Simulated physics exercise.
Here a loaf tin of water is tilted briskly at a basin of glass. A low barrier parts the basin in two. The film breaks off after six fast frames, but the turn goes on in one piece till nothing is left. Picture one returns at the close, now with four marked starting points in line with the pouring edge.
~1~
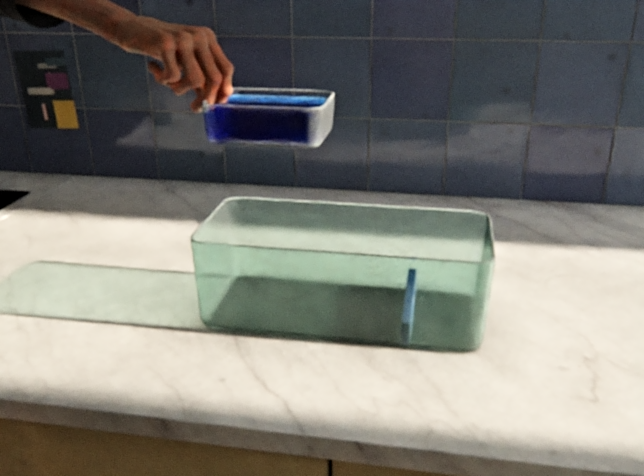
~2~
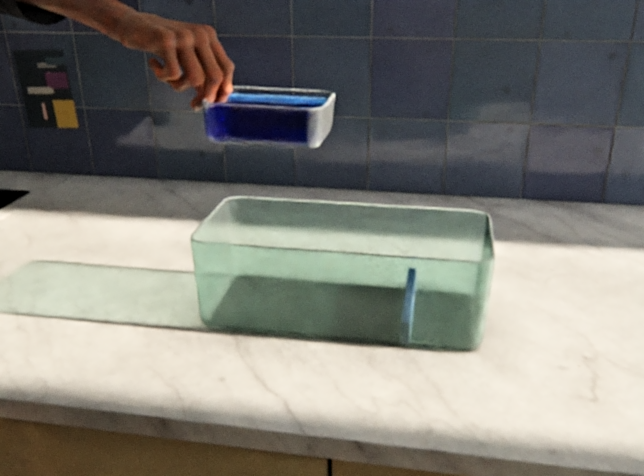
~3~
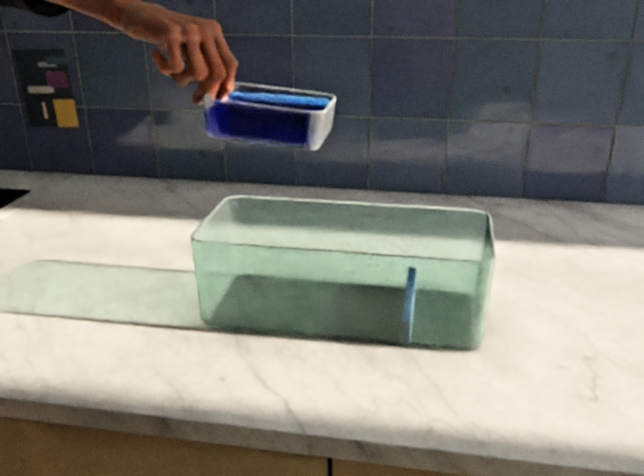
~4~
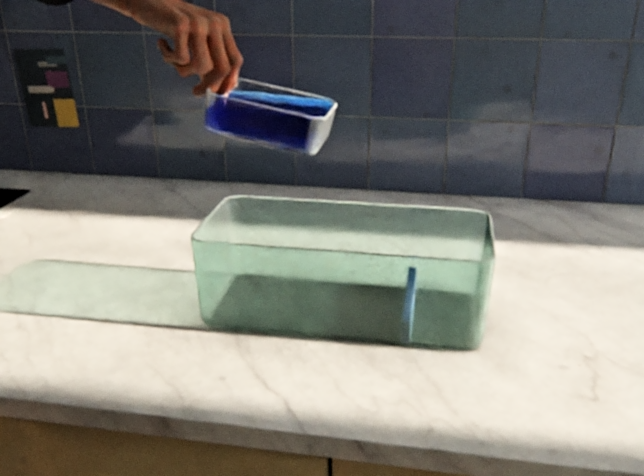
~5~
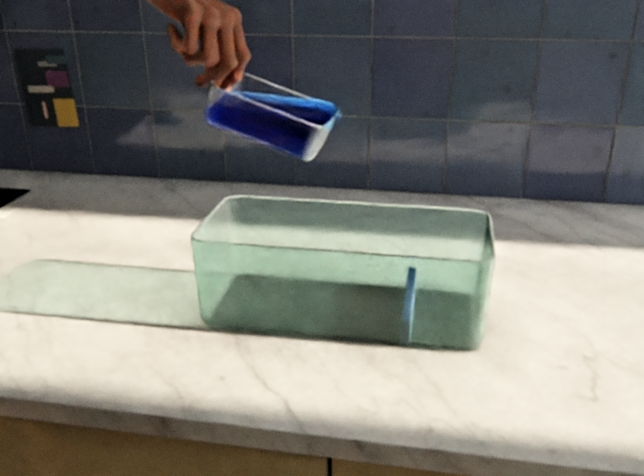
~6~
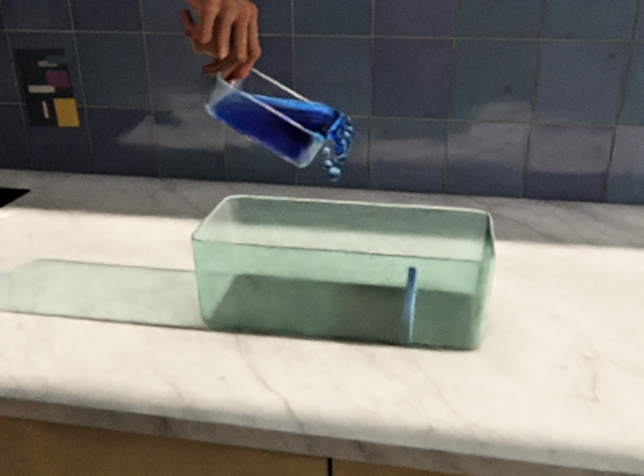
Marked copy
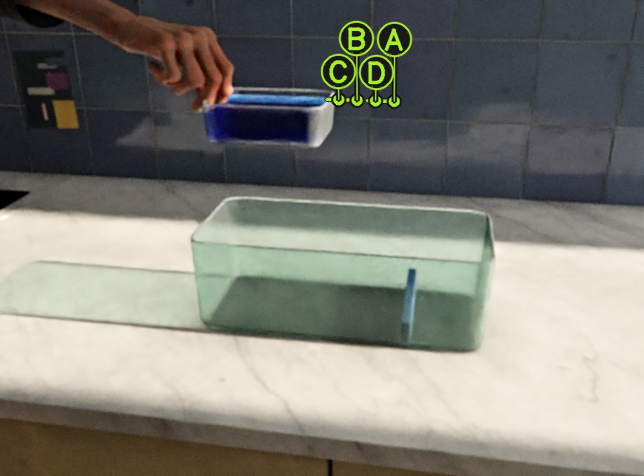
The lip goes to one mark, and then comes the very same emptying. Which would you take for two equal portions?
Choose B.
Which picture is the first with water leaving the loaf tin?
Picture 5.
On the marked copy, A at (394, 101); B at (357, 100); C at (338, 99); D at (375, 100).
For spot A, about 30 % ends left of the wall and 70 % right of it.
For spot B, about 49 % ends left of the wall and 51 % right of it.
For spot C, about 82 % ends left of the wall and 18 % right of it.
For spot D, about 35 % ends left of the wall and 64 % right of it.
